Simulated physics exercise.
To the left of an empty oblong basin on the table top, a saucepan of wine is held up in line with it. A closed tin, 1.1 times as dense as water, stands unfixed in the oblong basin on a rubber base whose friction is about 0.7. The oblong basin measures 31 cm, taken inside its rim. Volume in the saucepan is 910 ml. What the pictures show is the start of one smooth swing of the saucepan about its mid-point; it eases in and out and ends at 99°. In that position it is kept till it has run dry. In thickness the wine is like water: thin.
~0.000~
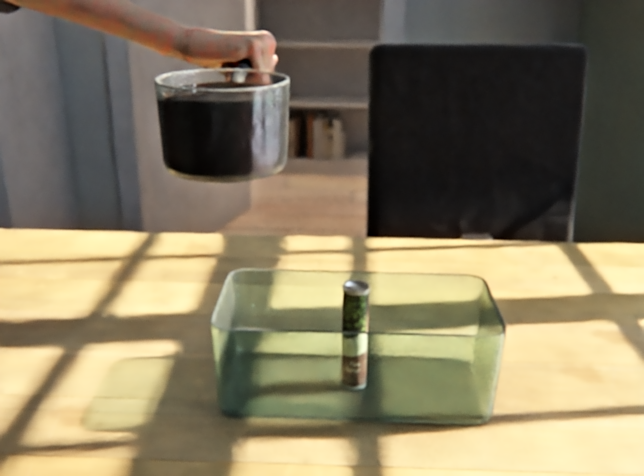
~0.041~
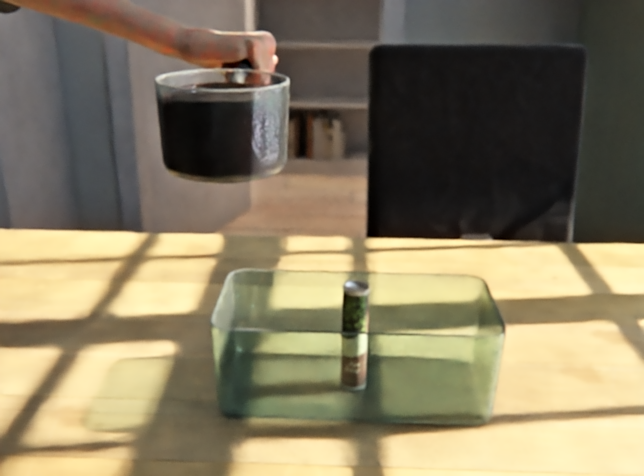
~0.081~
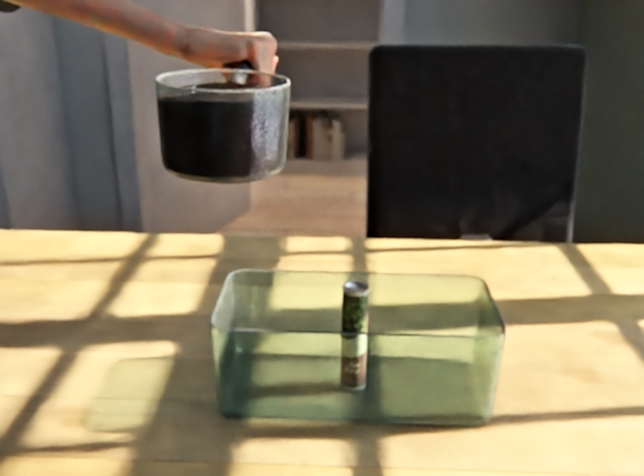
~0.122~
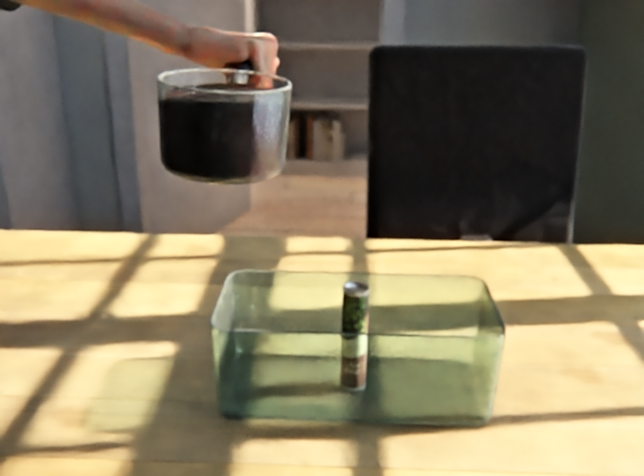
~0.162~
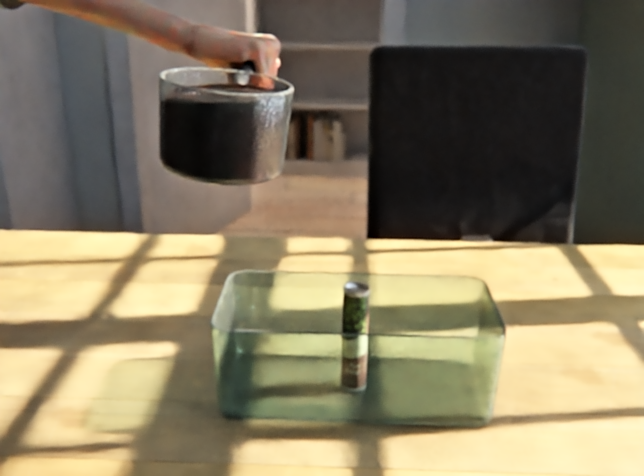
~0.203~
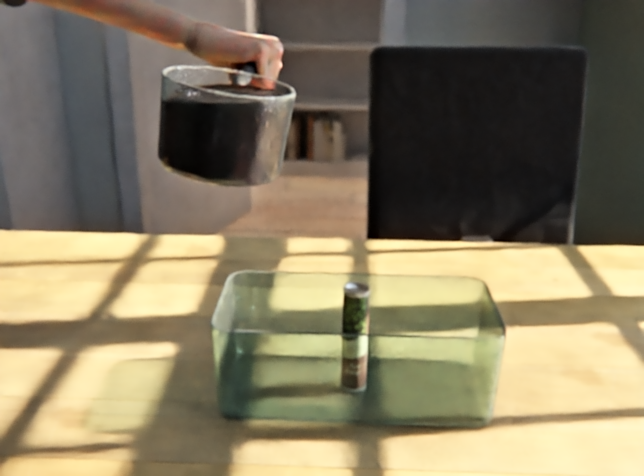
A hand holding a glass saucepan of dark wine slowly tilts it slightly rightward, above and left of a green oblong basin containing a small upright tin.
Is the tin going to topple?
It is left standing.
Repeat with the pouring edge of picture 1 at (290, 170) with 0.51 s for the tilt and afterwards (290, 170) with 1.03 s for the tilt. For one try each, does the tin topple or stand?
Run one: It tumbles. Run two: It tumbles.
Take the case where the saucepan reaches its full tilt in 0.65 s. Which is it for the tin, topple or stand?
Outcome - the tin ends up overturned.
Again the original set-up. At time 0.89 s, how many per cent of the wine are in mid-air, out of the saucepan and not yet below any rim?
Airborne share: Near 28 %.
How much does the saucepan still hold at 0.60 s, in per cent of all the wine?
72 %.
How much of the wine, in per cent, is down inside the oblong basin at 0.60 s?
I'd estimate some 3 percent of the liquid.
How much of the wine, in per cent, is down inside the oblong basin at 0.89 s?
Near 52 per cent of the total.
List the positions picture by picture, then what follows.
The first picture shows tilt 0°; pouring edge (287, 82); surface from (163, 92) to (286, 93); the oblong basin's rim runs from (221, 298) to (495, 305); the tin's top is at (356, 291).
The second picture shows tilt 0°; pouring edge (288, 83); surface from (163, 91) to (286, 94).
The third picture shows tilt 2°; pouring edge (288, 85); surface from (164, 91) to (286, 95).
The fourth picture shows tilt 3°; pouring edge (290, 87); surface from (165, 92) to (287, 96).
The fifth picture shows tilt 6°; pouring edge (292, 91); surface from (166, 92) to (289, 97).
The sixth picture shows tilt 9°; pouring edge (294, 95); surface from (167, 93) to (291, 97).
Then, 0.60 s in, the tilt is 62° and 72 per cent is still to pour; the tin stands where it began.
Then, 0.89 s in, the tilt is 95° and 20 per cent is still to pour; the tin stands where it began.
Then, 1.20 s in, the tilt is 99° and 3 per cent is still to pour; the tin stands where it began.
Then, 1.53 s in, the tilt is 99° and 0 per cent is still to pour; the tin stands where it began.
Finally, the tin stands where it began.
